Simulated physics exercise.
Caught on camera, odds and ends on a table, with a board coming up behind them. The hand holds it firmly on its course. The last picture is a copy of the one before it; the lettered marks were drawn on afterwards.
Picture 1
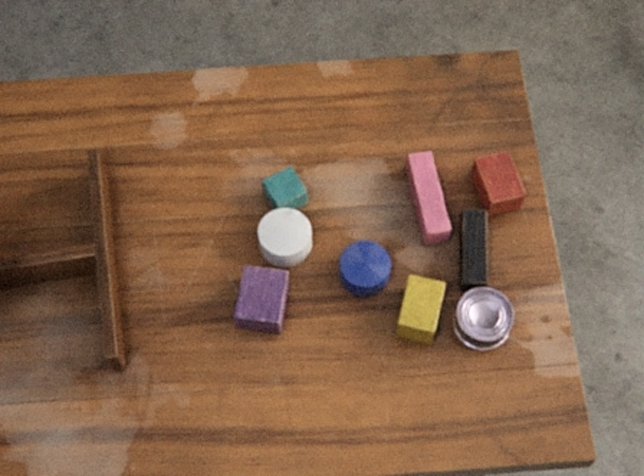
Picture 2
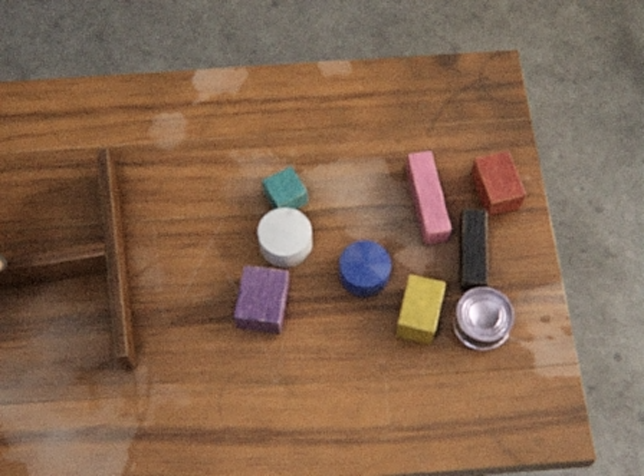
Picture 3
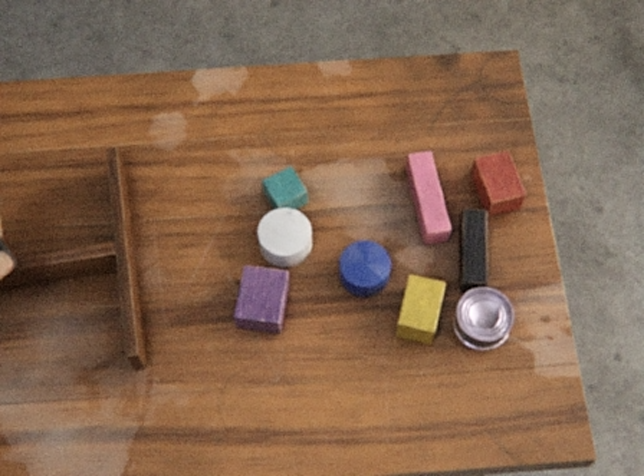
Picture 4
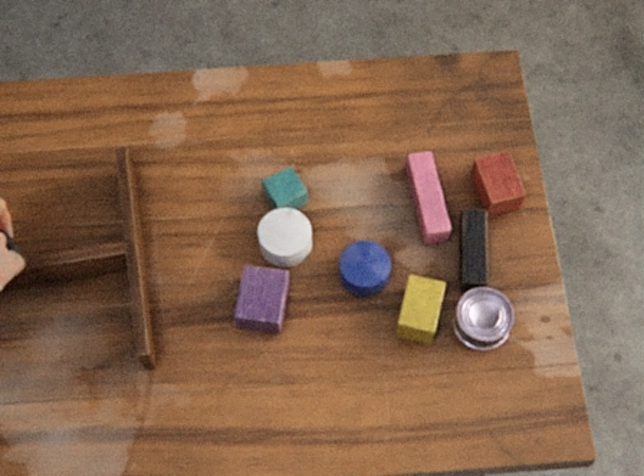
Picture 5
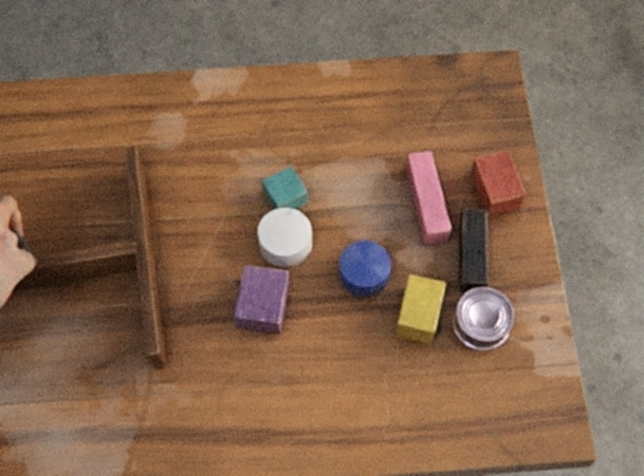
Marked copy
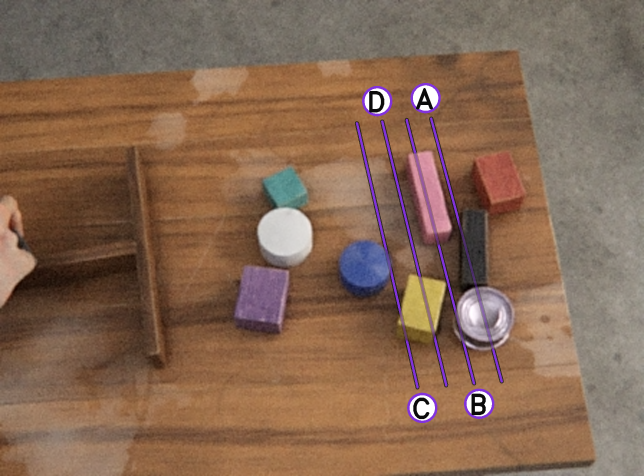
A wooden board on a long handle slides slowly and slightly rightward across a wood-grained table, seen from above against a grey floor. To its right sit a turquoise block, white round piece and purple block, then a blue tin and yellow block, with a pink bar, red block, black stick and silvery round dish farther right. A hand gripping the handle comes into view at the left edge as the board advances, while the objects and camera stay still.
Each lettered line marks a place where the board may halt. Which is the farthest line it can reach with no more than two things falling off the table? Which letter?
Line A.
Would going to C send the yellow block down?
No.
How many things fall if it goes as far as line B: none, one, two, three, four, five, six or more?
In all, none.
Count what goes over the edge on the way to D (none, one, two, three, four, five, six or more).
In all, none.
On the marked copy, A at (464, 241); B at (438, 243); C at (385, 247); D at (412, 245).
With A. Early on, board (258, 237); purple block (296, 293); white tin (290, 238).
Further on, board (373, 229); grey tin (504, 323); black stick (488, 250).
At the end, board (464, 223); black stick over the edge; red block over the edge; two fallen.
As for the rest, B is within the limit but short; C is within the limit but short; D is within the limit but short.
